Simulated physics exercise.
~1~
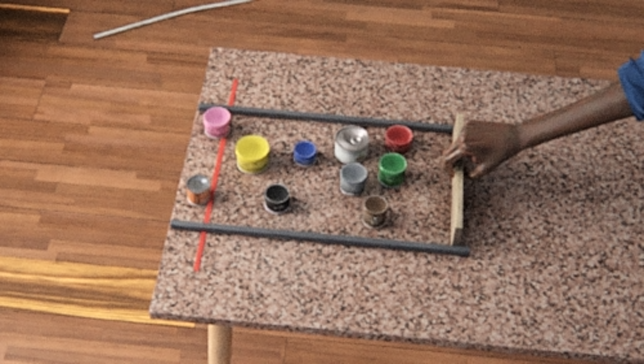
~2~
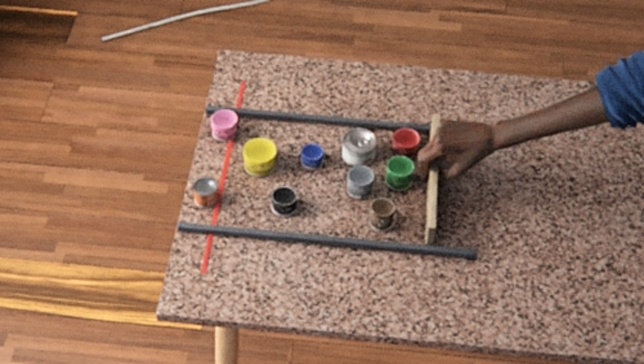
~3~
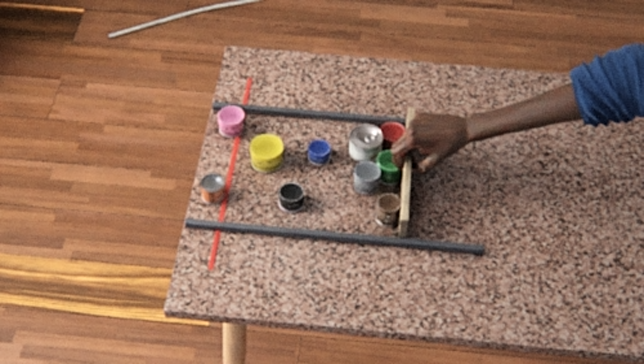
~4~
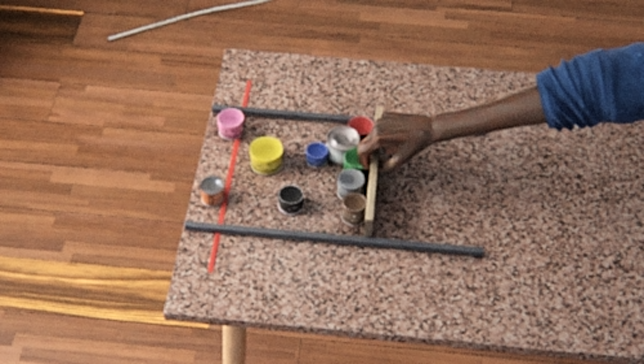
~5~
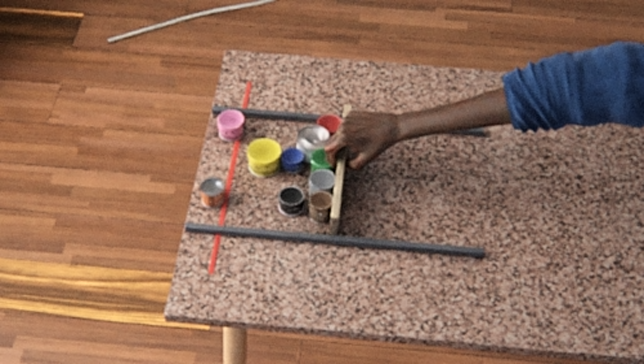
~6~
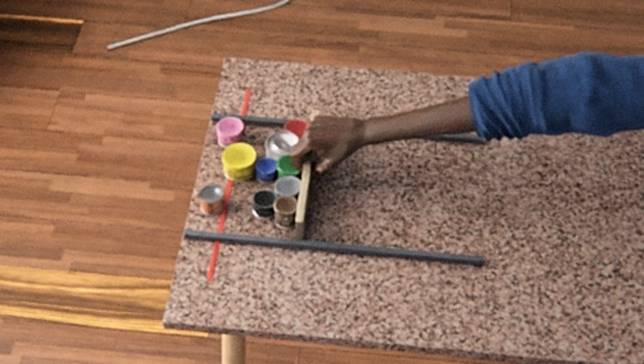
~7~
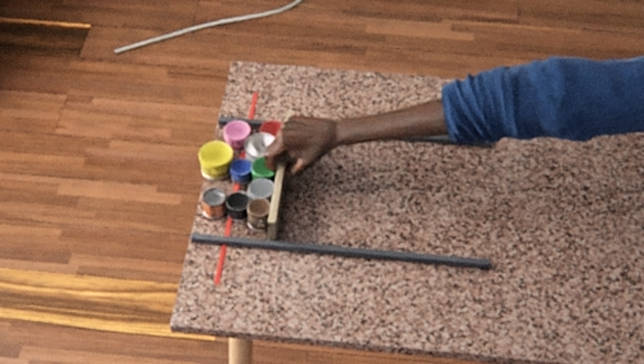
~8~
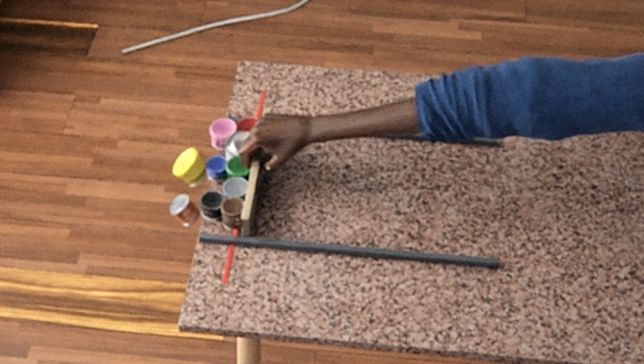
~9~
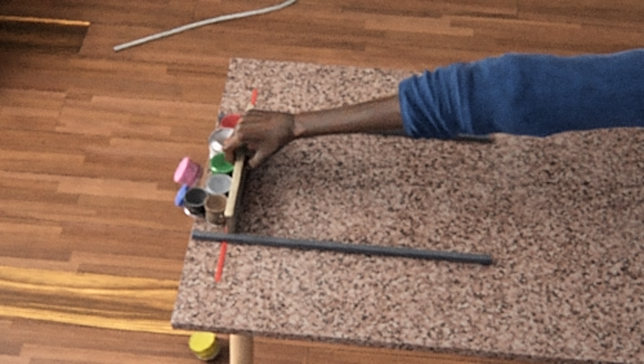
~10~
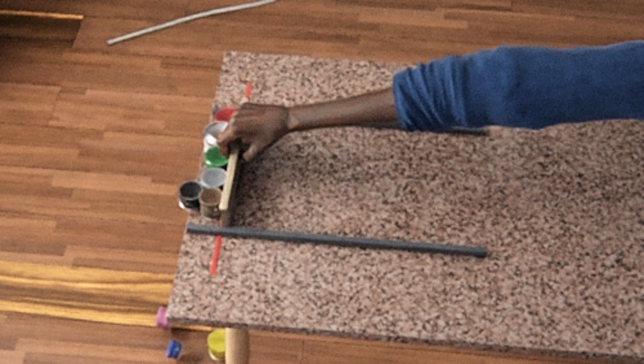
On a speckled tabletop, a hand slides a board left, pushing several small pots off the edge.
